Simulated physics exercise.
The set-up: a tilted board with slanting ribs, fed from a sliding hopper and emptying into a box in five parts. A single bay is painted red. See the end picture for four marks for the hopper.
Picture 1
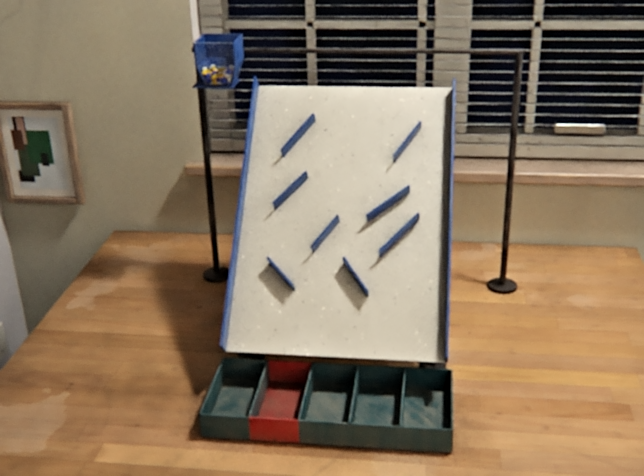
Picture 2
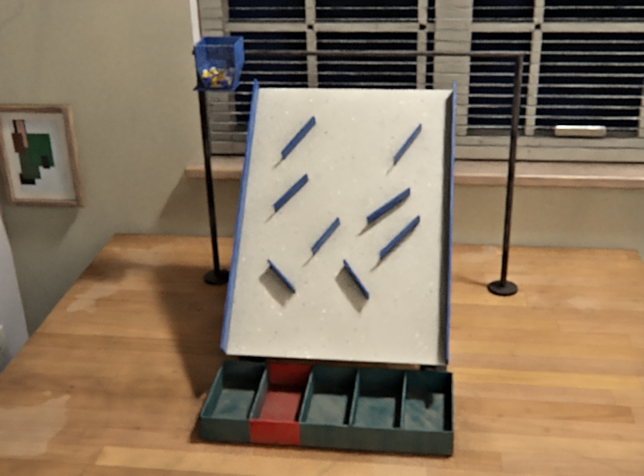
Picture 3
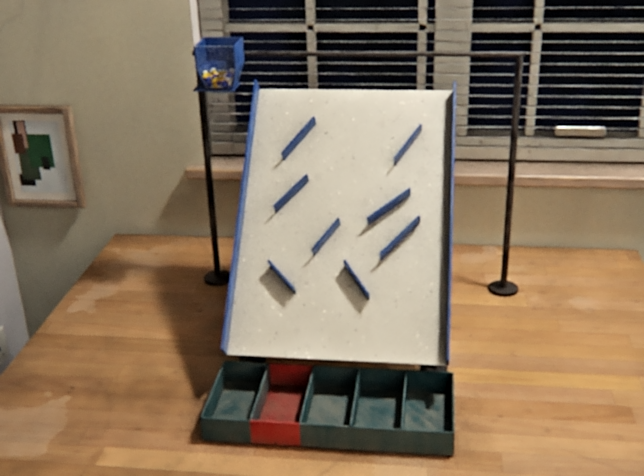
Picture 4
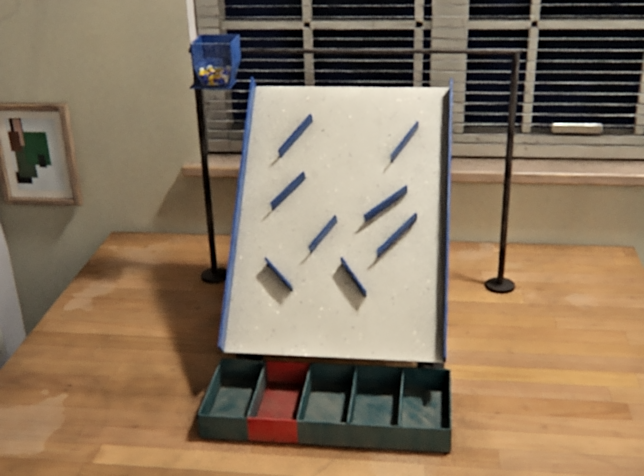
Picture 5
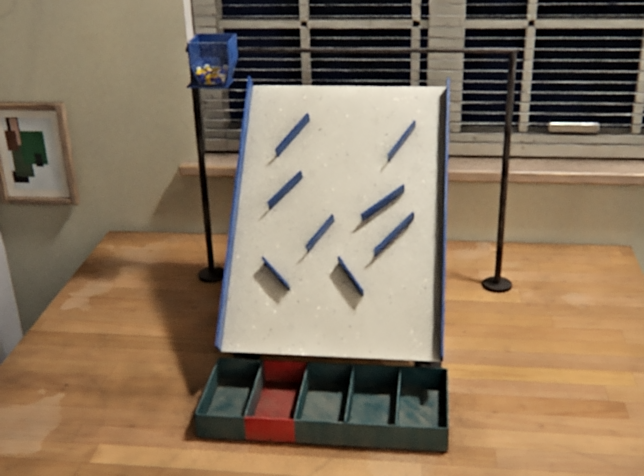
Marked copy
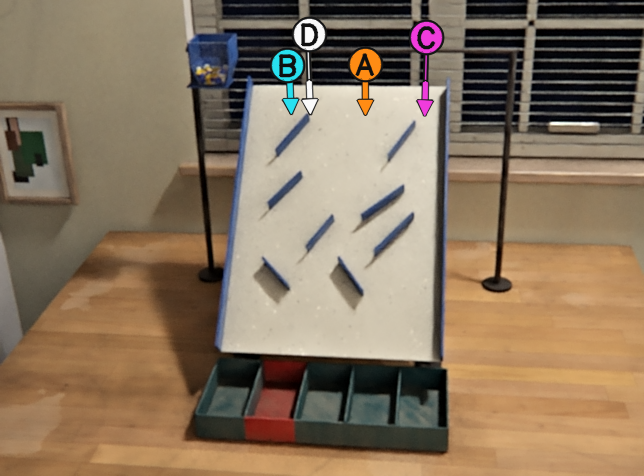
A tilted board with blue slanting ribs stands still above a box with one red bay.
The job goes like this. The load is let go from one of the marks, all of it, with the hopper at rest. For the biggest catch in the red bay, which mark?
The answer is mark A.
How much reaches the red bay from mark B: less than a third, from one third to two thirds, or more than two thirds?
Less than a third.
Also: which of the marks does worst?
B.
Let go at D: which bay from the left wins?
The first from the left.
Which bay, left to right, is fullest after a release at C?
It is the fifth one.
On the marked copy, mark A meets the board at (365, 109); mark B meets the board at (291, 108); mark C meets the board at (424, 110); mark D meets the board at (310, 108).
For mark A, roughly half in the red bay, roughly half in other bays.
For mark B, just a few in the red bay, the larger part in other bays, about a tenth outside the box.
For mark C, about a tenth in the red bay, the larger part in other bays, about a tenth outside the box.
For mark D, about a tenth in the red bay, the larger part in other bays, about a tenth outside the box.
